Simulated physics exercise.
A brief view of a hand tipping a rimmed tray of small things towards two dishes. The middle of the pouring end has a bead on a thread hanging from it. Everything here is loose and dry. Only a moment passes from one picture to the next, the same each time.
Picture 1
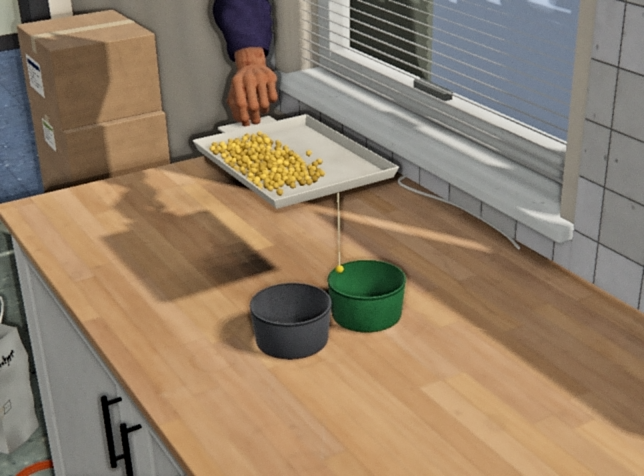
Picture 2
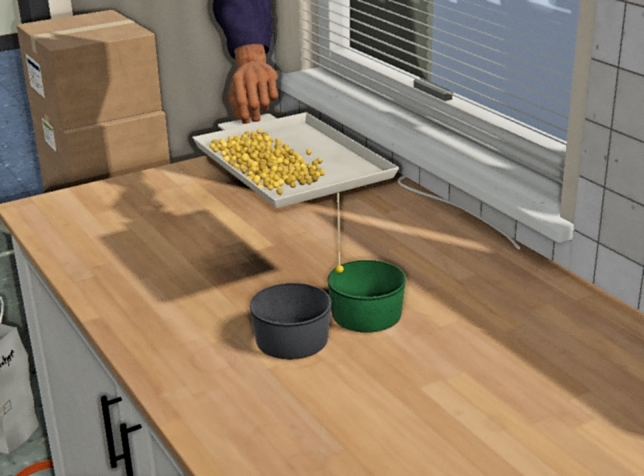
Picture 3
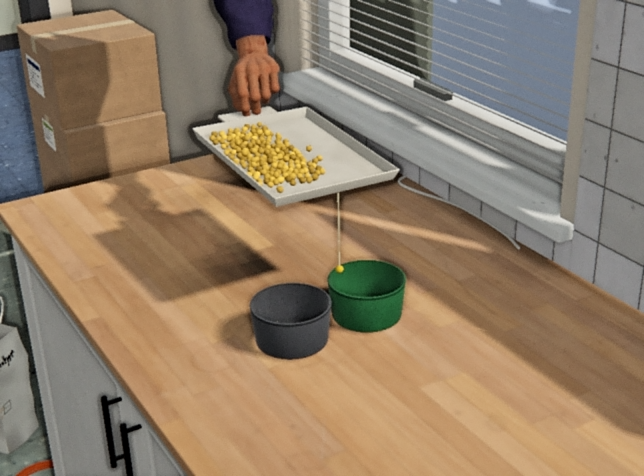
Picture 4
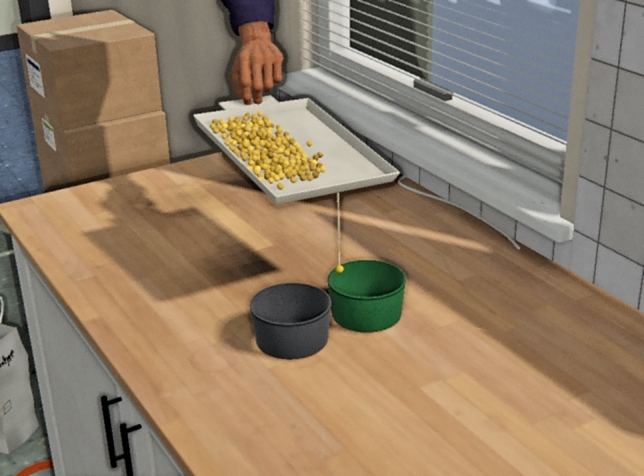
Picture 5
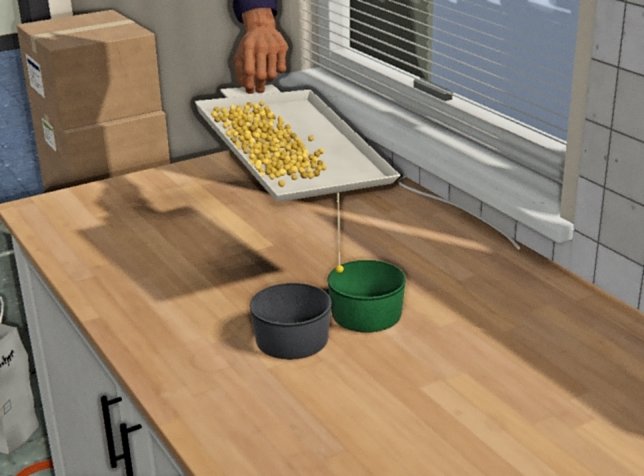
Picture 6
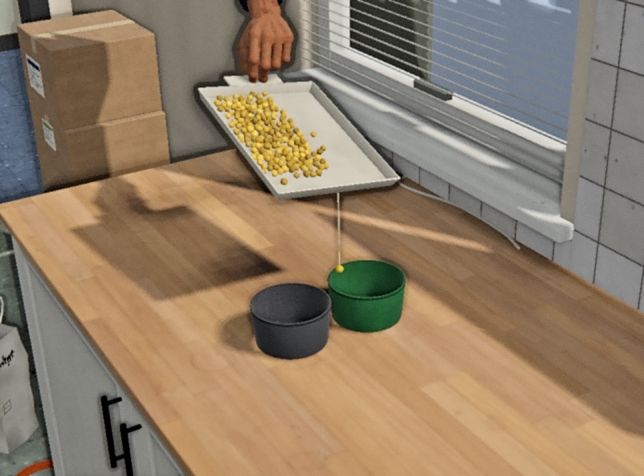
On a wooden counter beneath a window, a hand holds a pale rimmed tray of small yellow balls near a grey dish and a green one, a bead hanging from its edge. The hand rises, gradually lifting the tray's back end and tilting it towards the dishes, while the balls stay bunched together.
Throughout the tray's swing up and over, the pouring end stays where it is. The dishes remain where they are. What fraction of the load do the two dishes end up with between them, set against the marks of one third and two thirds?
Misses a third to two thirds.
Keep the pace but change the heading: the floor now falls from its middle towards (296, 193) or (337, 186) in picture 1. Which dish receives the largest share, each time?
The first try favours the leftmost dish, the second the rightmost dish.
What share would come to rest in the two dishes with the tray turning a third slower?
Around 50 in every hundred.
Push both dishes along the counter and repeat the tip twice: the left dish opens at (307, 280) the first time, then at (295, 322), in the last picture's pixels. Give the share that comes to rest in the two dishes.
Roughly 50% on the first try and 20% on the second.
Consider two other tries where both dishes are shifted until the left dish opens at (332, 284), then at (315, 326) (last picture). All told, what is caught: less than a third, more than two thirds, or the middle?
More than two thirds; below one third.
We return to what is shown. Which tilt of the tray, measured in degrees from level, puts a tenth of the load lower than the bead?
Somewhere near 65°.
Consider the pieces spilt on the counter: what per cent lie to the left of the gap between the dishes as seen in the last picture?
I'd guess close to 0 %.
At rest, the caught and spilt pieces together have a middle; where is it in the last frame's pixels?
(396, 307).
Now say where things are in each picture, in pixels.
The first picture shows corners of the pouring end at (276, 198) and (393, 167), level; middle of the load at (267, 159), puffed corn balls; left dish at (311, 336); right dish at (388, 310); bead on its thread at (339, 269).
The second picture shows corners of the pouring end at (277, 197) and (393, 167), level; middle of the load at (267, 157).
The third picture shows corners of the pouring end at (277, 196) and (394, 169), tipped barely, lowest at the right corner; middle of the load at (267, 152).
The fourth picture shows corners of the pouring end at (278, 194) and (394, 171), tipped a little, lowest at the right corner; middle of the load at (268, 146).
The fifth picture shows corners of the pouring end at (279, 192) and (395, 174), tipped a little, lowest at the right corner; middle of the load at (269, 139).
The sixth picture shows corners of the pouring end at (280, 190) and (395, 176), tipped clearly, lowest at the right corner; middle of the load at (272, 133); left dish at (311, 336); right dish at (388, 310).
Soon after the last picture, tray tipped steeply; about two thirds on the tray; a stray few in the right dish; a small part outside both; about a quarter in the air.
A little later, tray tipped past a quarter turn; a stray few on the tray; about half in the right dish; about half outside both; a small part in the air.
Later still, tray tipped past a quarter turn; about half in the right dish; about half outside both.
At rest, tray tipped past a quarter turn; none in the left dish; about half in the right dish; about half outside both.
